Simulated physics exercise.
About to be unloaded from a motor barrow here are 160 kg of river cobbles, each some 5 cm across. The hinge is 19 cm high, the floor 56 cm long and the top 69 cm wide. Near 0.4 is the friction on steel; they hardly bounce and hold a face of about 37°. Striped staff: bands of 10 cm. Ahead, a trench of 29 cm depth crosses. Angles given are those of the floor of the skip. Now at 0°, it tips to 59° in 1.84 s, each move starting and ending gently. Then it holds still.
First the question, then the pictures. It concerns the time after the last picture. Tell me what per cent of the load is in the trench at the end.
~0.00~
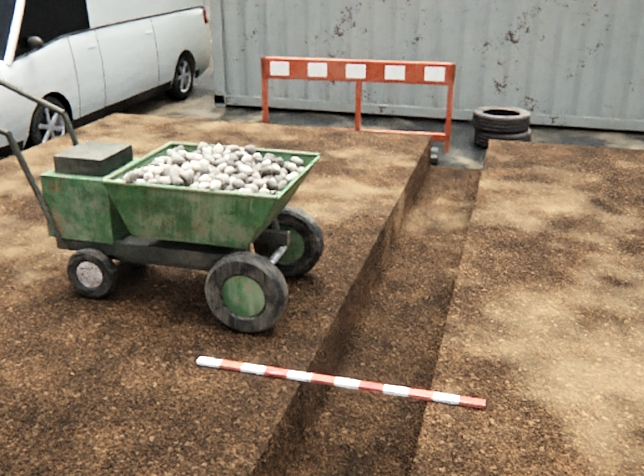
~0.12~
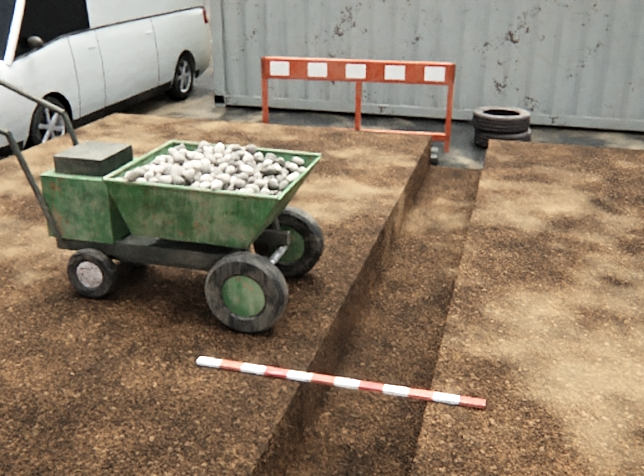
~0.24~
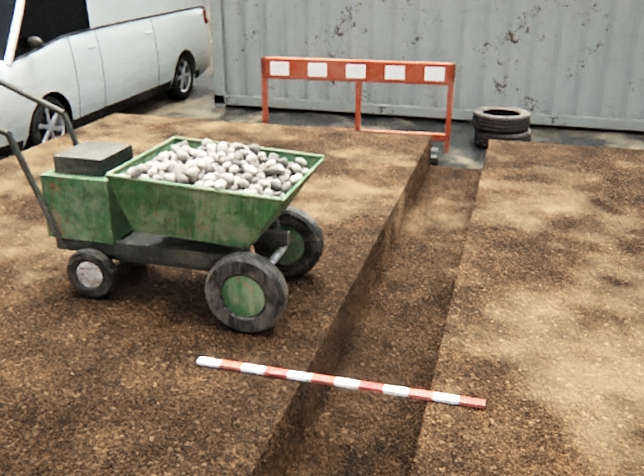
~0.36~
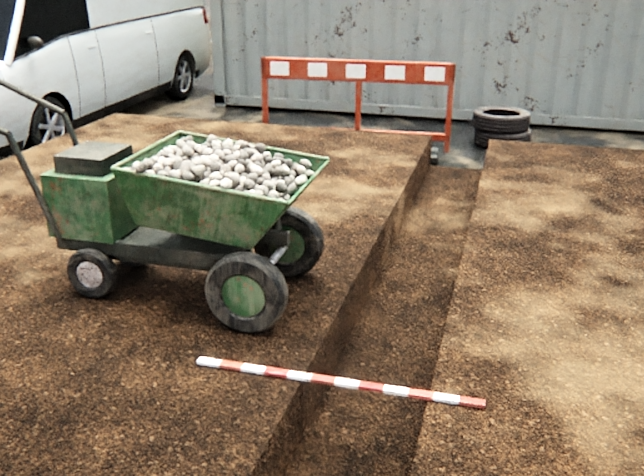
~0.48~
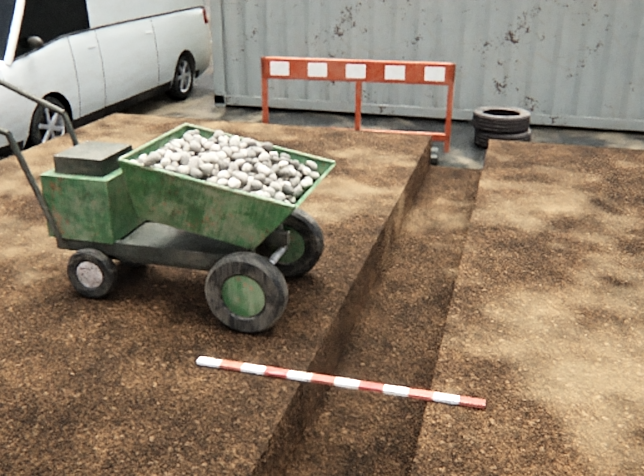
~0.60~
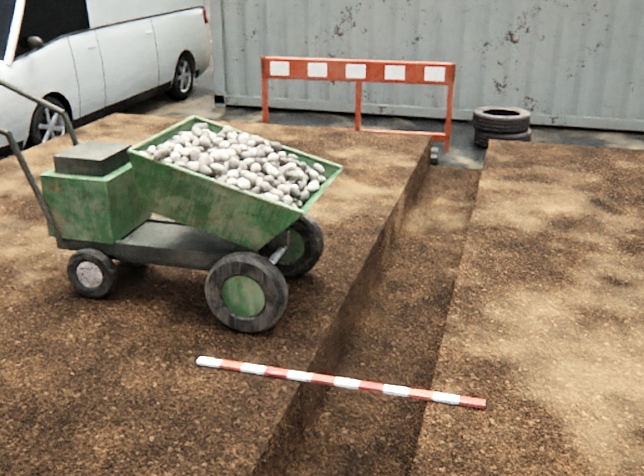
Some 58 per cent.
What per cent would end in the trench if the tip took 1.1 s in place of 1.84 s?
Near 55 per cent.
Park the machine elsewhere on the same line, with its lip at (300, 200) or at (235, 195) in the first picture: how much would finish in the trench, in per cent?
Roughly 55 percent for the first, and 60 percent for the second.
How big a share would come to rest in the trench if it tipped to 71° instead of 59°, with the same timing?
Then close to 100 per cent.
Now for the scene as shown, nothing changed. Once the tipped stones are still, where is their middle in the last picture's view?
Centre estimate: Around (401, 361).
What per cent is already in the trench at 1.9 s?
20 per cent or so by then.
After 1.4 s the floor is at 50°; 99 % in the skip, 1 % in the trench; the foremost stones are at (372, 249).
After 1.9 s the floor is at 59°; 78 % in the skip, 22 % in the trench; the foremost stones are at (443, 364).
After 2.3 s the floor is at 59°; 63 % in the skip, 37 % in the trench; the foremost stones are at (460, 340).
After 4.2 s the floor is at 59°; 41 % in the skip, 58 % in the trench; the foremost stones are at (456, 360).
